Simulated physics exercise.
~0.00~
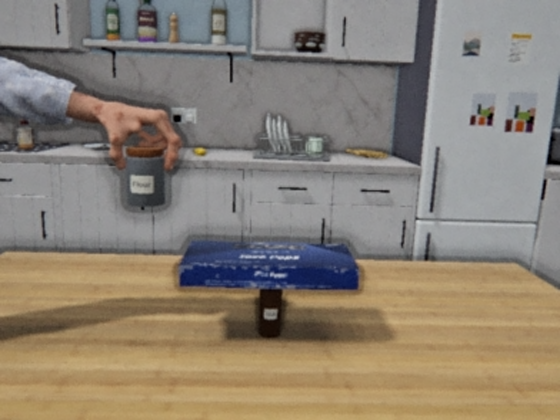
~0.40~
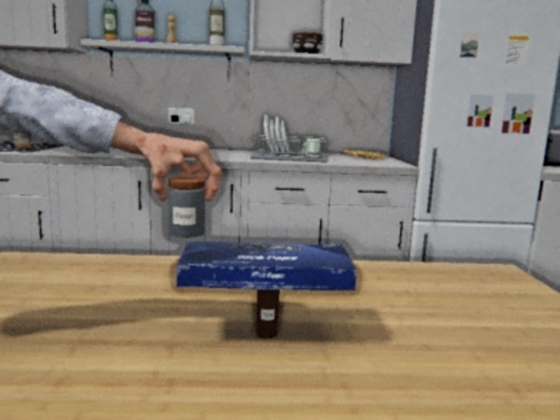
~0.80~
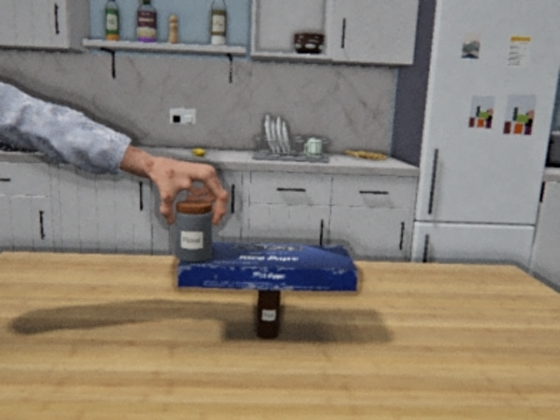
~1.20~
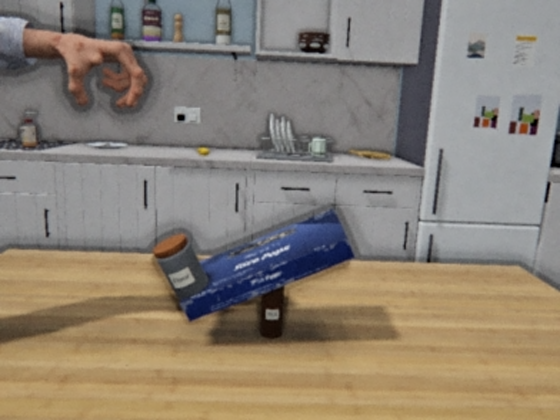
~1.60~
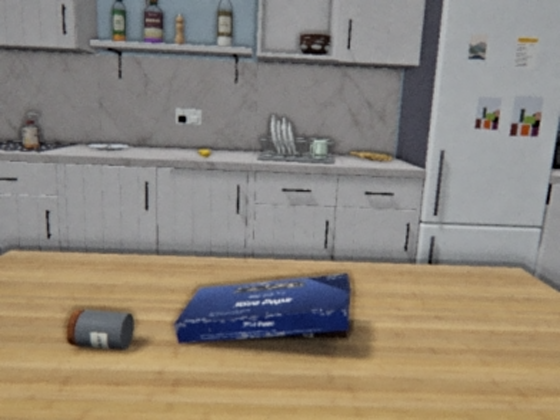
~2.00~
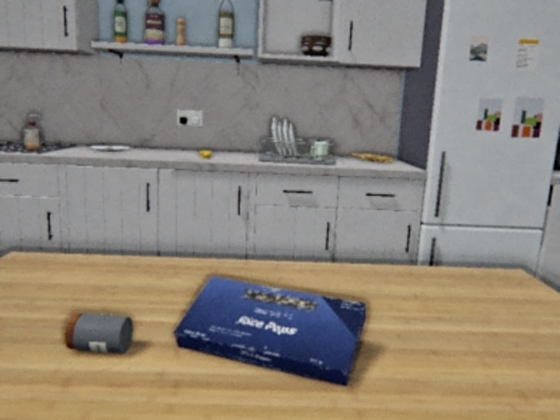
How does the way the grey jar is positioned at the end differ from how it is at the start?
At the start the grey jar is upright in the hand, while at the end it lies on its side on the table, to the left of the blue packet.
A hand reaches in from the left over a wooden table in a kitchen, seen from the front by a gently swaying camera, with pale cabinets and a white fridge behind. It holds a grey jar with a brown lid above a flat blue packet balanced on a small brown shaker. The hand moves right and lowers the jar onto the packet's left end. Once it lets go and draws back, the packet tips down to the left and the jar leans and slides. The stack collapses, leaving the jar on its side at left and the packet lying on the table.
